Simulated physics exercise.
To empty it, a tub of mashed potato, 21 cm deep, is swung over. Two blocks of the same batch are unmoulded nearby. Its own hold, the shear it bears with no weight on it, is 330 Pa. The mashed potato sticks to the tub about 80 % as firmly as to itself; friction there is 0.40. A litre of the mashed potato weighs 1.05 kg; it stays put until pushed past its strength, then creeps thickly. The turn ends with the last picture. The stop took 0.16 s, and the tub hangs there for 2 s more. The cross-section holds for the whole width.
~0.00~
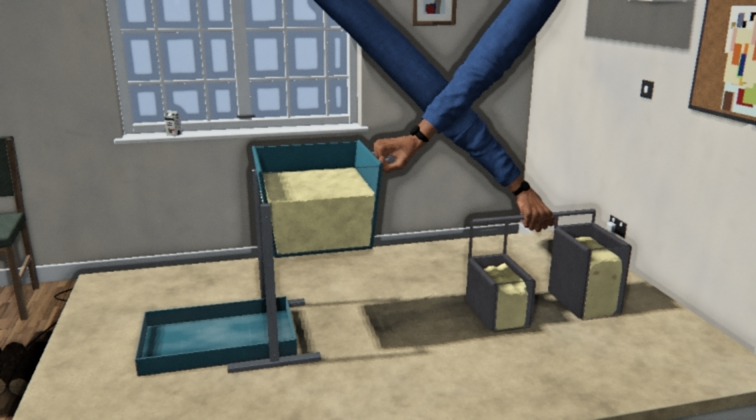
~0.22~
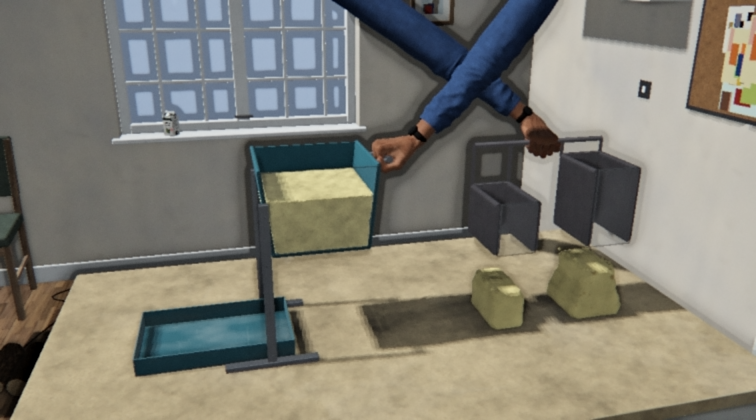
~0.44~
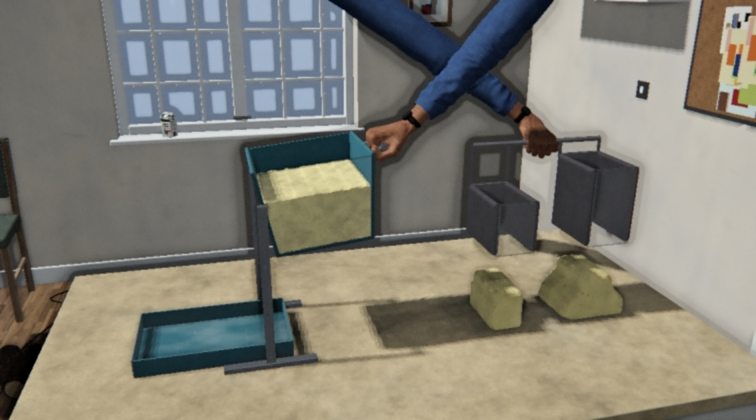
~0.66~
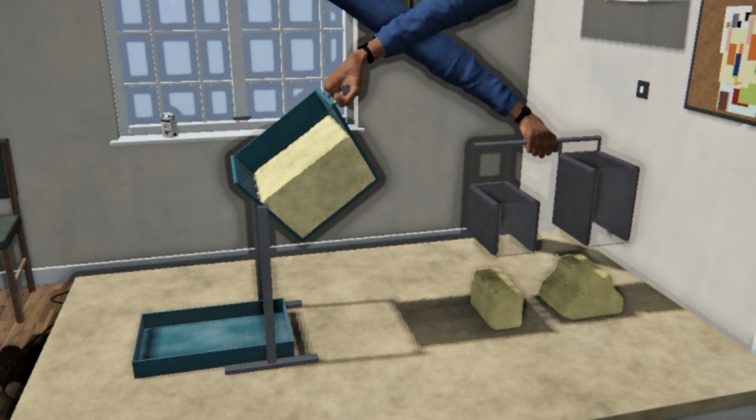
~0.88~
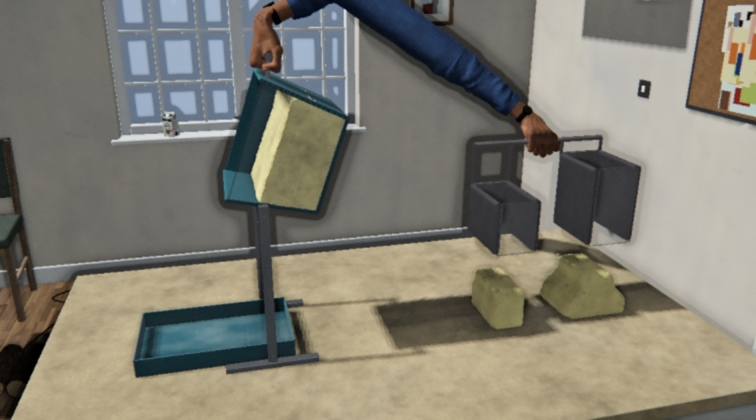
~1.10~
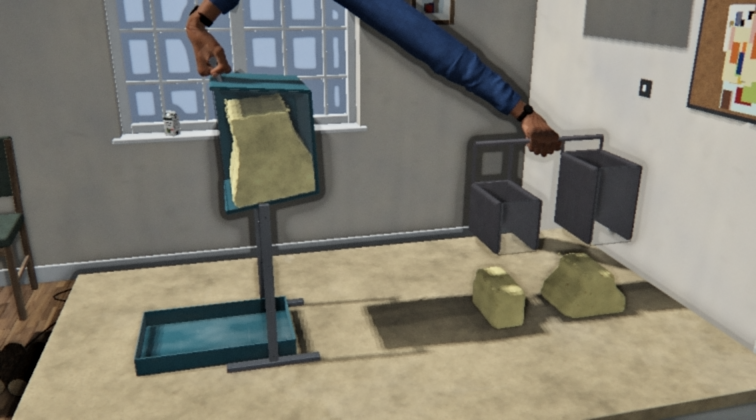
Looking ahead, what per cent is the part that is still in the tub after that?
It comes to some 40 %.
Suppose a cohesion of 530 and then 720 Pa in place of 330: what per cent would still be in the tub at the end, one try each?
In turn about 50 %, 65 %.
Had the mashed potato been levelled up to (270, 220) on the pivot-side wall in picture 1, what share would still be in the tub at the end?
It would be near 60 %.
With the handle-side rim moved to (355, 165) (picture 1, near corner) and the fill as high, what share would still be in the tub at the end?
In that case some 60 per cent.
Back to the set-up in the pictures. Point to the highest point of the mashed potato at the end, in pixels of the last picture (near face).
At about (284, 169).
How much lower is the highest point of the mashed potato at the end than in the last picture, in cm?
About 14 cm.
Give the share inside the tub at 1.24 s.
Near 75 %.
After 1.24 s, the tub is at 93 degrees and holds 75 %.
After 1.41 s, the tub is at 93 degrees and holds 44 %.
After 1.58 s, the tub is at 93 degrees and holds 40 %.
After 1.75 s, the tub is at 93 degrees and holds 40 %.
After 3.10 s, at the end, the tub is at 93 degrees and holds 40 %.
